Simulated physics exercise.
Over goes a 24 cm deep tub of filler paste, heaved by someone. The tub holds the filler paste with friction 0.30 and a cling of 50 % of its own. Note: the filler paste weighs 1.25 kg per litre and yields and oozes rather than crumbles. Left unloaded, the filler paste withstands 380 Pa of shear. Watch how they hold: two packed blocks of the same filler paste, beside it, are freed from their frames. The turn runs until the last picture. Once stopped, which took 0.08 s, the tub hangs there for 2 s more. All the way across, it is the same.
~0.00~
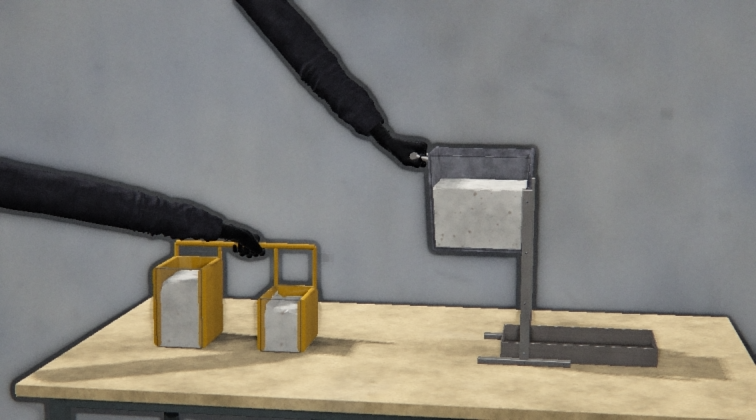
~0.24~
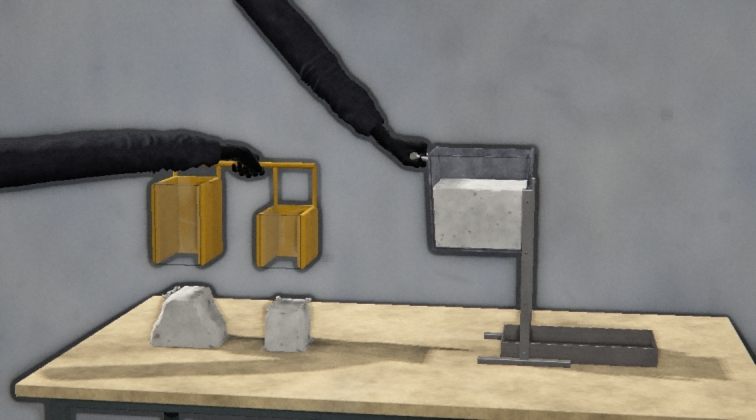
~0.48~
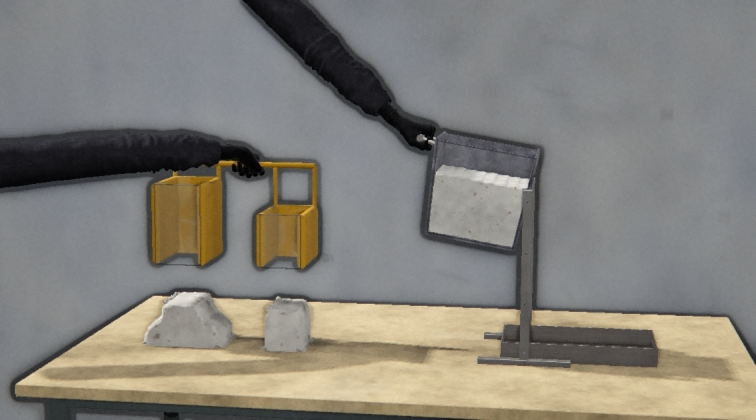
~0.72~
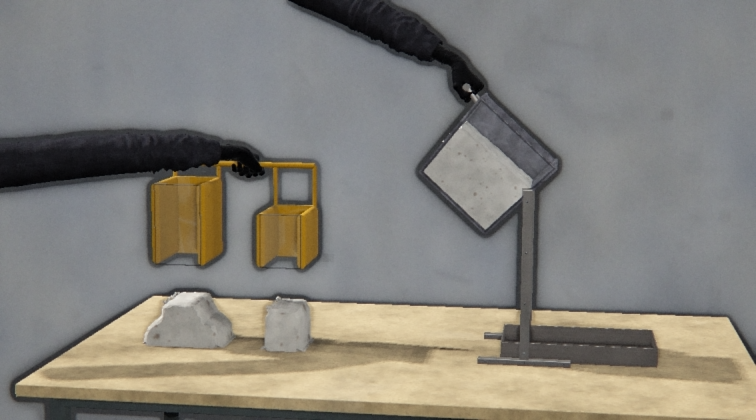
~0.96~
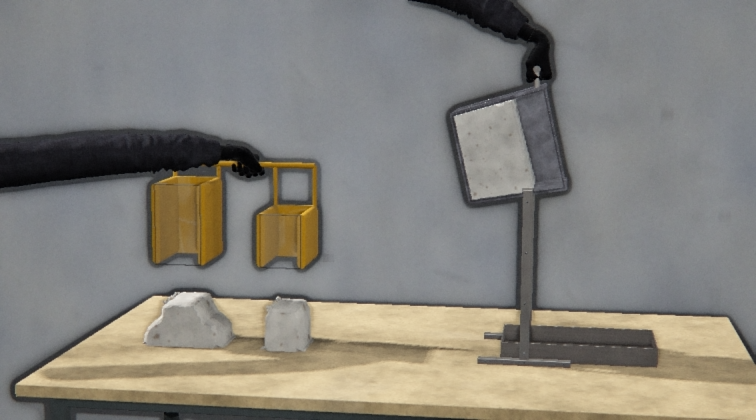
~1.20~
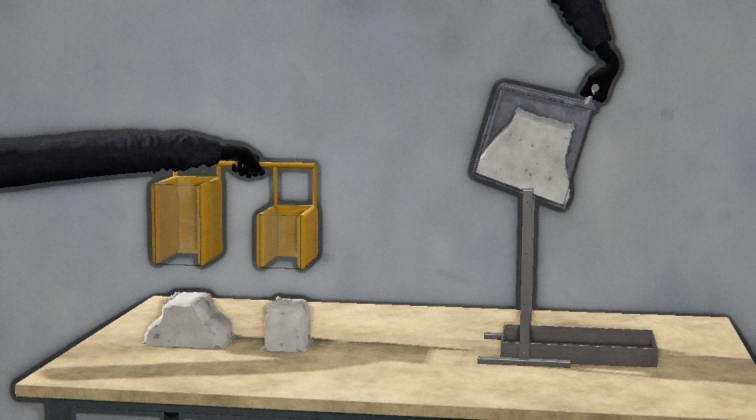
A dark-sleeved arm lifted a yellow frame off two pale blocks, and the taller one slumped wider; then another arm swung a clear tub of pale paste up and over to the right.
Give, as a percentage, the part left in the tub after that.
I would say roughly 0 per cent is left.
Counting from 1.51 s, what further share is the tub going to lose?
30 per cent.
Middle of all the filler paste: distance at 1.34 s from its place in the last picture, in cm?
The shift is near 11 cm.
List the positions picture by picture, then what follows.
The first frame shows handle-side rim at (431, 155), tilt 0 degrees; crest of the filler paste at (451, 188); block heights 18 cm, 12 cm (left to right).
The second frame shows handle-side rim at (431, 155), tilt 0 degrees; crest of the filler paste at (451, 188); block heights 14 cm, 11 cm (left to right).
The third frame shows handle-side rim at (439, 140), tilt 9 degrees; crest of the filler paste at (441, 174); block heights 12 cm, 11 cm (left to right).
The fourth frame shows handle-side rim at (483, 100), tilt 42 degrees; crest of the filler paste at (462, 130); block heights 12 cm, 11 cm (left to right).
The fifth frame shows handle-side rim at (545, 90), tilt 77 degrees; crest of the filler paste at (506, 103); block heights 12 cm, 11 cm (left to right).
The sixth frame shows handle-side rim at (594, 111), tilt 105 degrees; crest of the filler paste at (516, 115); block heights 12 cm, 11 cm (left to right).
After 1.34 s, the tub is at 105 degrees and holds 60 %.
After 1.51 s, the tub is at 105 degrees and holds 28 %.
After 1.68 s, the tub is at 105 degrees and holds 7 %.
After 1.85 s, the tub is at 105 degrees and holds 0 %.
After 3.20 s, the tub is at 105 degrees and holds 0 %.
